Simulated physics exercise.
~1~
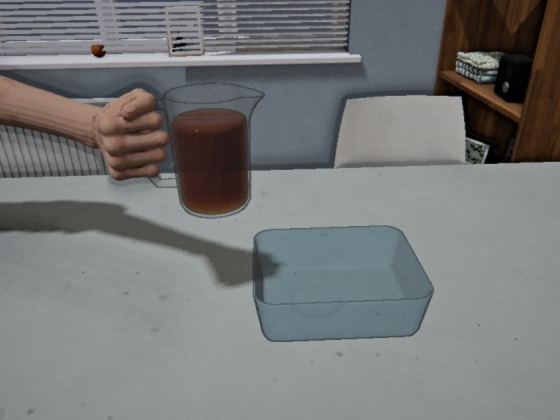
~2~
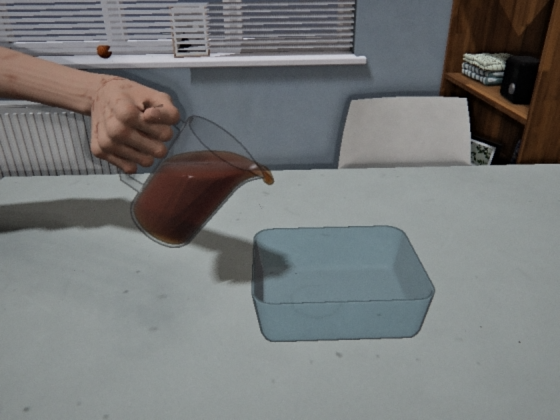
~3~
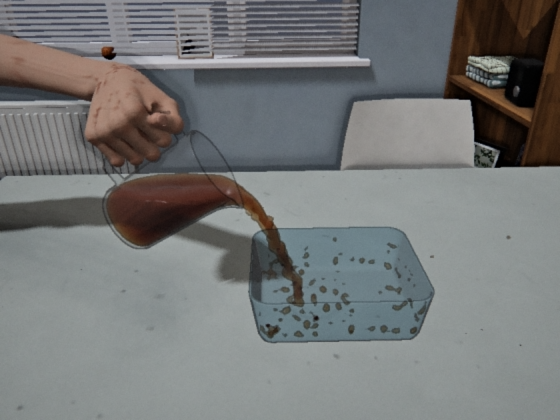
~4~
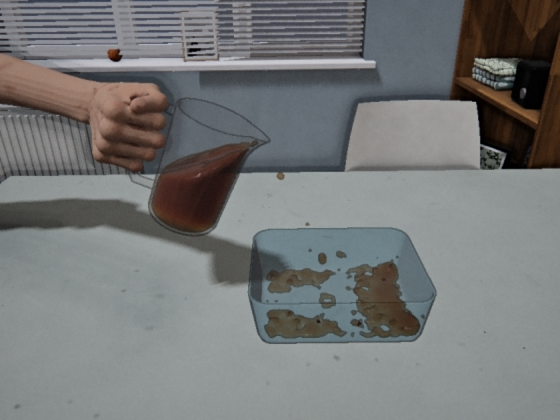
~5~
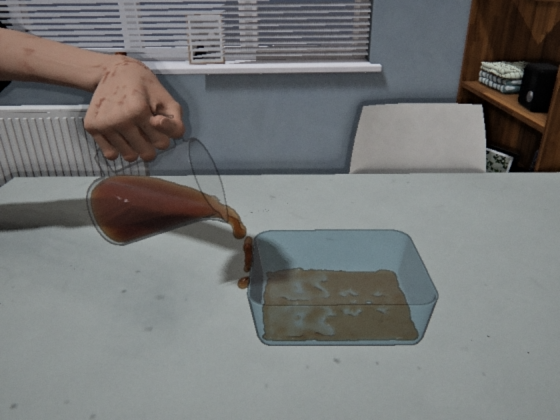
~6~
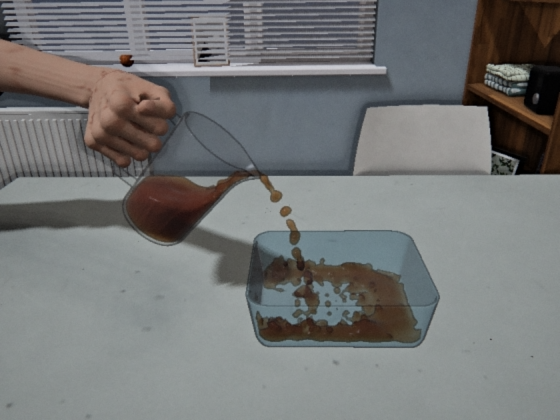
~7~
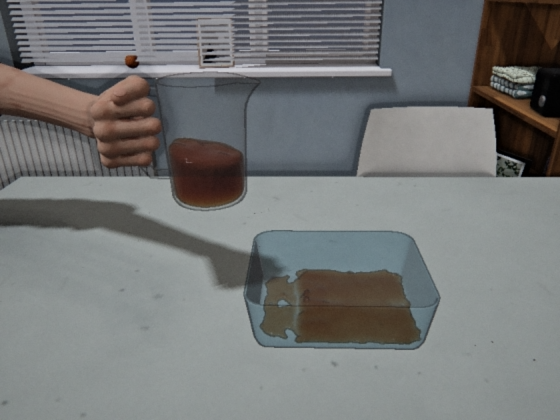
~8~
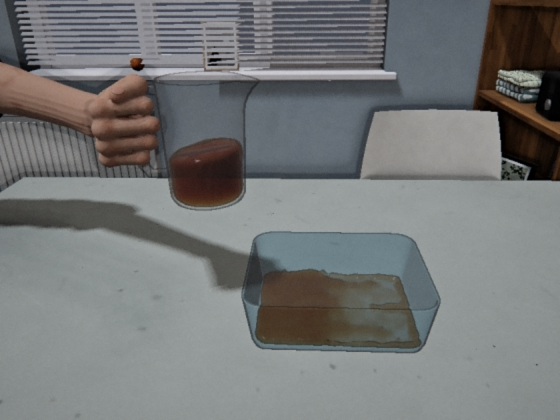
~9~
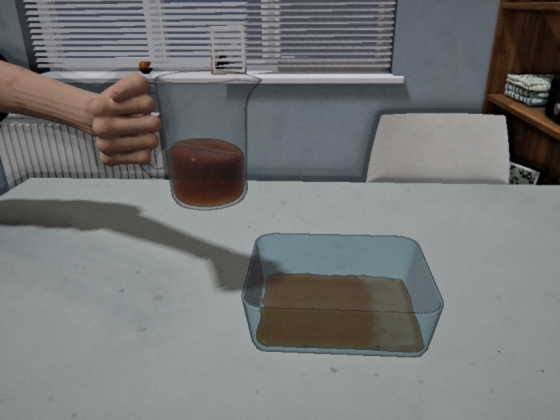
At a pale table, a hand tips a clear pitcher of reddish-brown liquid towards an empty bluish transparent dish, pours some in, eases back, then tilts and pours again before returning upright, leaving a shallow brown layer in the dish and some liquid in the pitcher.
